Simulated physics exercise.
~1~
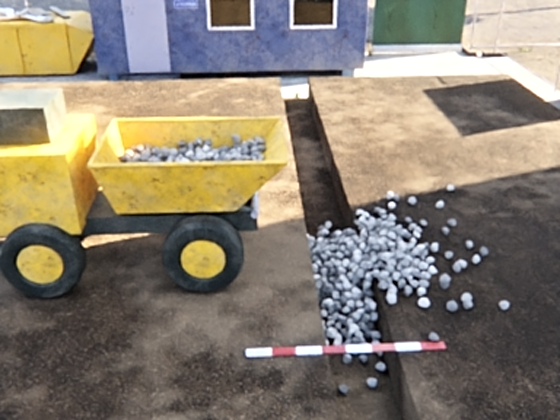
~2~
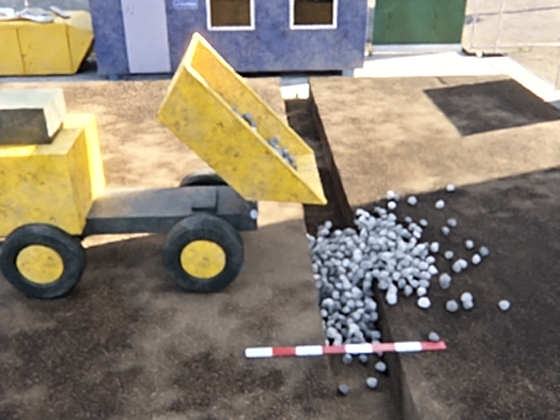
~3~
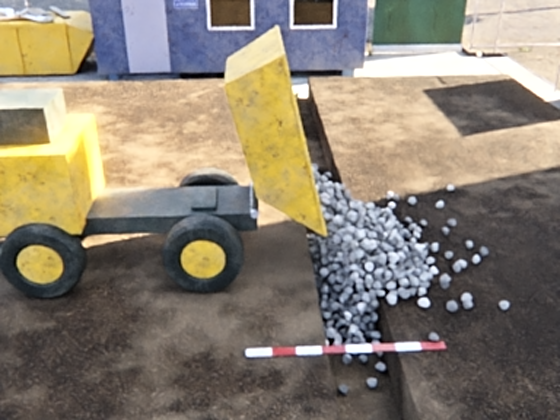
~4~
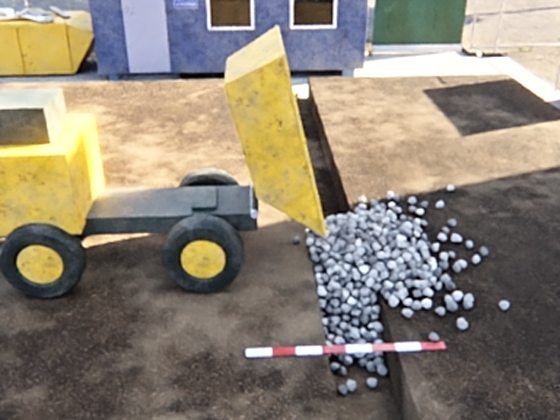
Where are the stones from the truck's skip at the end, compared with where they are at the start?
At the start they lie in the truck's yellow skip, left of the trench. By the end they are farther right and lower down, on the heap in and just beyond the trench.
